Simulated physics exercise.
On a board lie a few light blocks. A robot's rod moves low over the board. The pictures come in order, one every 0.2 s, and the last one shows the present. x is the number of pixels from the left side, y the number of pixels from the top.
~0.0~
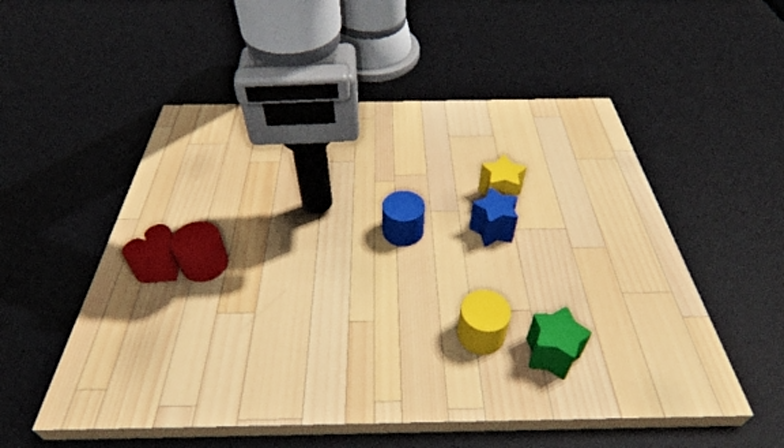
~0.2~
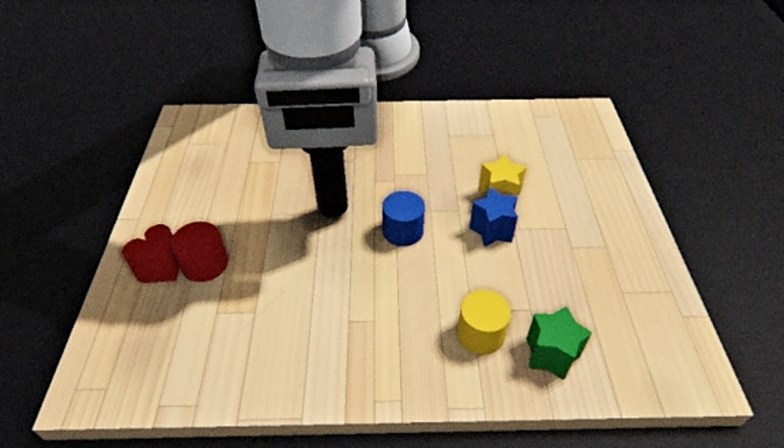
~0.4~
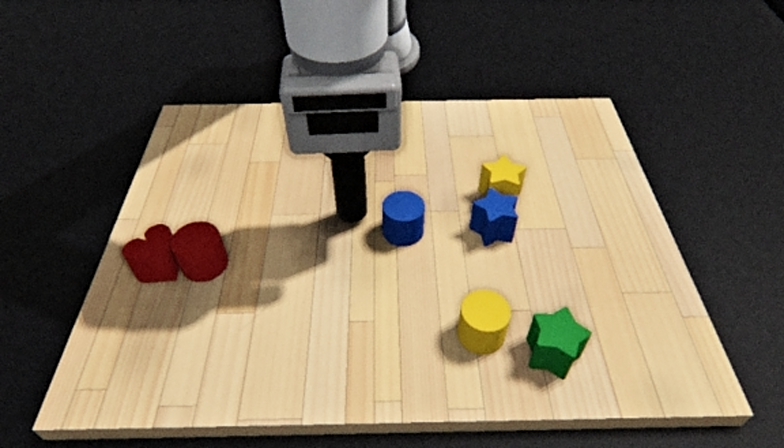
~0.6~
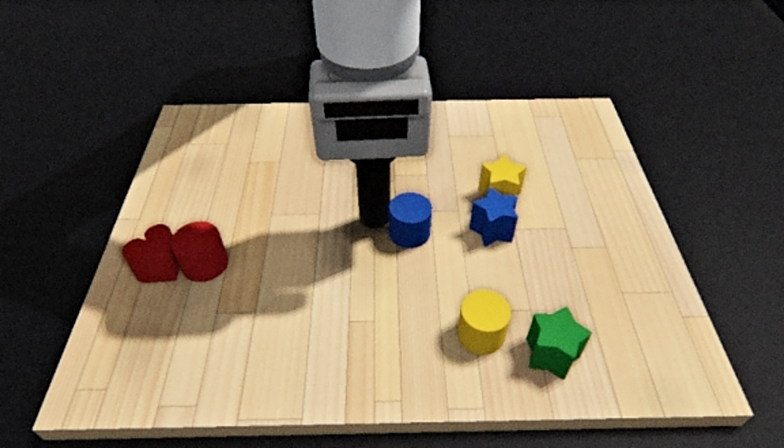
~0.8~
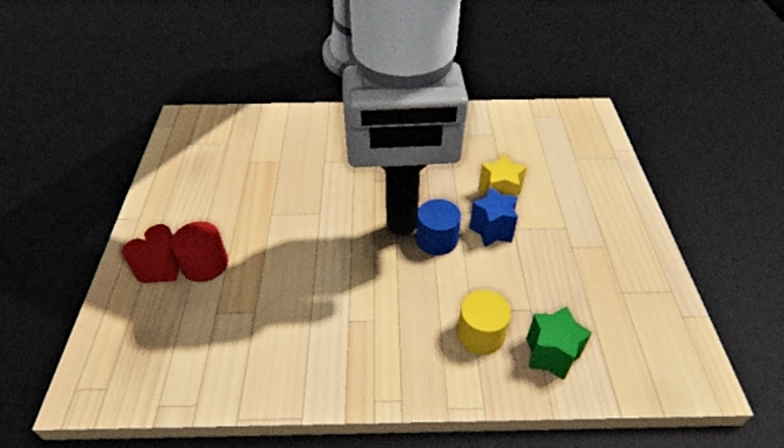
On a light wooden board scattered with colorful blocks, a robot's black rod moved right toward the blue cylinder, then pushed it a short way to the right while the other blocks stayed still.
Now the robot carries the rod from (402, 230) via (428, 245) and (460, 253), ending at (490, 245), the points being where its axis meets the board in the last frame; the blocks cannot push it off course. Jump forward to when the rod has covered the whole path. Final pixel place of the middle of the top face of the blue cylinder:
My best guess is (534, 232).
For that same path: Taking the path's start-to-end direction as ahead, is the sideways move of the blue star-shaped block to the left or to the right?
Out to the left.
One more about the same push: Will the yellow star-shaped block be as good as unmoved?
Going by the path, yes.
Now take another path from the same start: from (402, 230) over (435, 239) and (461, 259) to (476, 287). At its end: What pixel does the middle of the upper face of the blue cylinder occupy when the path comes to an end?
It is going to be at (512, 241).
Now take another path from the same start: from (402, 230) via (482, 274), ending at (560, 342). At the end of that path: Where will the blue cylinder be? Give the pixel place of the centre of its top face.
Top centre: (530, 239).
The first path, step by step. One third of the way, rod at (429, 239); blue cylinder at (470, 223).
Two thirds of the way, rod at (461, 246); blue cylinder at (504, 230); blue star-shaped block at (512, 202), turned 40° anticlockwise.
At the end, rod at (492, 239); blue cylinder at (534, 232); blue star-shaped block at (519, 199), turned 70° anticlockwise; yellow star-shaped block still.
